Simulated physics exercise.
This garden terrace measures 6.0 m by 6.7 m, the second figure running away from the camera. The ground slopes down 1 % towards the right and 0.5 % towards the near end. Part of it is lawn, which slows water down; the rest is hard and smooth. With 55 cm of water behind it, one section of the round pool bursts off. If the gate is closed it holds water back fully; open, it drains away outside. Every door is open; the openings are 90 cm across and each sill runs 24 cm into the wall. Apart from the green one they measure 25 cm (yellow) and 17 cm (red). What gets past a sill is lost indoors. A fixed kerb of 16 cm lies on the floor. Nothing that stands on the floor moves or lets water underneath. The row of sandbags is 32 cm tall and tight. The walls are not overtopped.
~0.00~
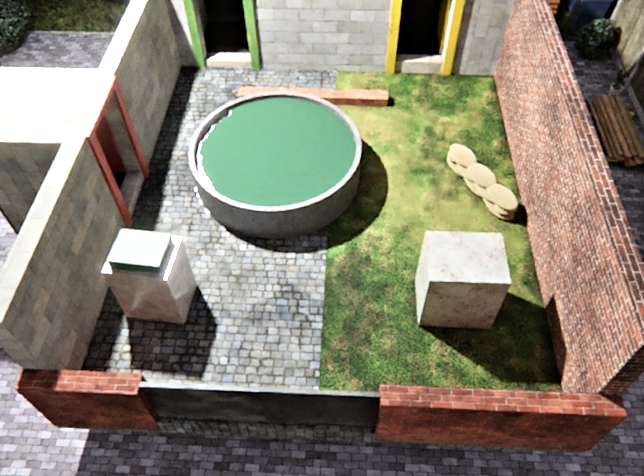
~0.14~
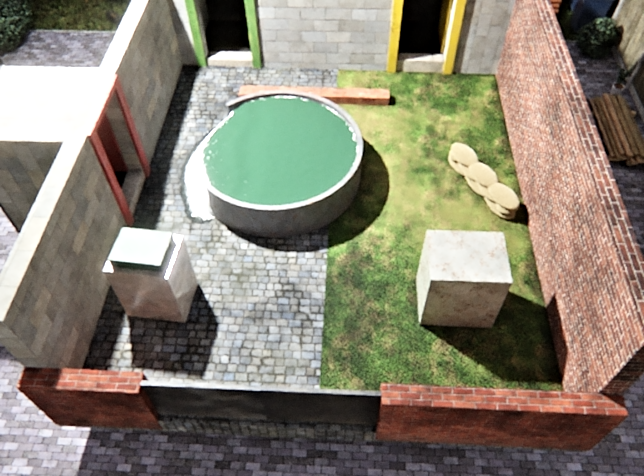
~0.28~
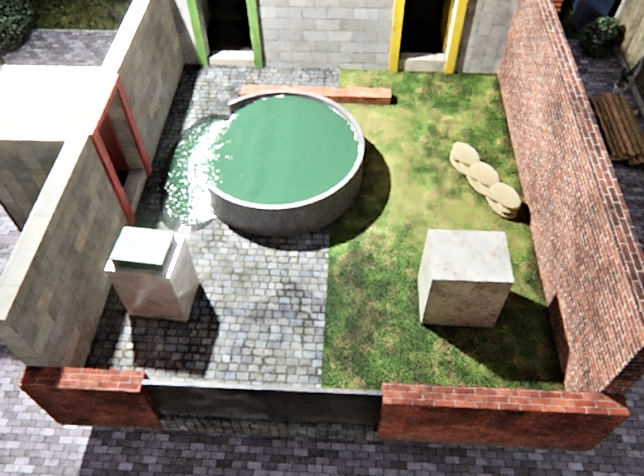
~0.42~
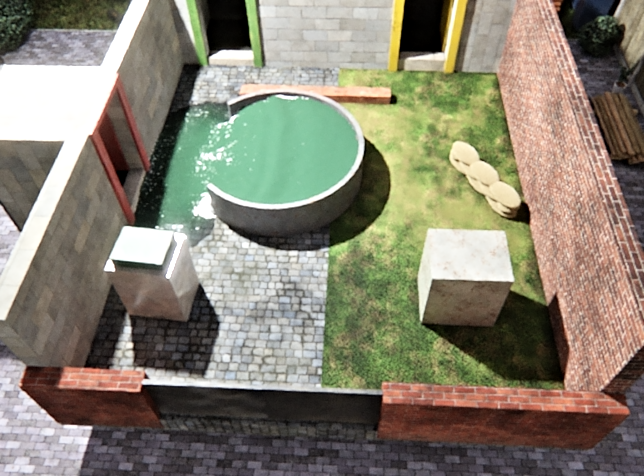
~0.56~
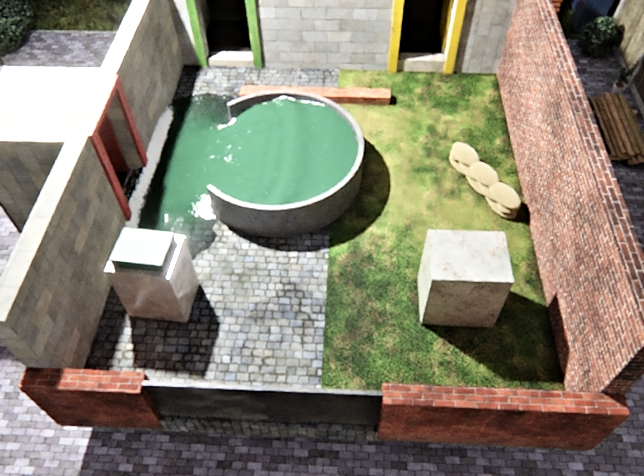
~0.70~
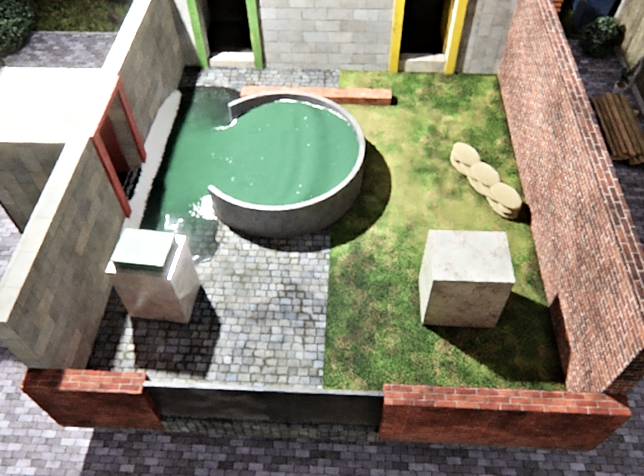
A walled courtyard, half grey cobbles and half green lawn, is seen from high above, with a red-framed opening at left and green- and yellow-framed ones at the back. A round grey pool of green water stands left of centre, with pale blocks in front and tan discs on the grass. The pool's left side opens and water pours out, spreading across the cobbles to the left wall, while the camera stays essentially still.
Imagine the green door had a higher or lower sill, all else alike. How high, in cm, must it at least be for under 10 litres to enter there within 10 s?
Close to 23 cm is just enough.
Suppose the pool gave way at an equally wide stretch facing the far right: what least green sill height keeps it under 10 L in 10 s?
Some 9.5 cm.
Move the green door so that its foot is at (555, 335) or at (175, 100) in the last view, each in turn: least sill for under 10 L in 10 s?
About 7.0 and 16 cm.
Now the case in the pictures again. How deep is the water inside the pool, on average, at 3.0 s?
Some 20 cm.
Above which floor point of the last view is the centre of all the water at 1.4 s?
At about (243, 172).
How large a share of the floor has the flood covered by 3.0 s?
Near 40 per cent is wet.
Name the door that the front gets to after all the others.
The yellow one.
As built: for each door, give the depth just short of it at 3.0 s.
Depths in cm: Yellow 0, green 25, red 24.
After 1.4 s water covers 15 % of the floor, deepest (41 cm) near (164, 166); 7 cm at the green door, 0 litres in over its 15 cm sill.
After 3.0 s water covers 40 % of the floor, deepest (32 cm) near (82, 383); 25 cm at the green door, 35 litres in over its 15 cm sill.
After 10.0 s water covers 95 % of the floor, deepest (13 cm) near (511, 203); 6 cm at the green door, 71 litres in over its 15 cm sill.
At the green door as built, the water arrived by 1.4 s and peaked near 25 cm at 3.0 s.
Run again over the same 10 s with other heights there, 34 litres in over 18.5 cm, 0 litres over 29 cm. The limit of 10 litres is kept from about 23 cm up.
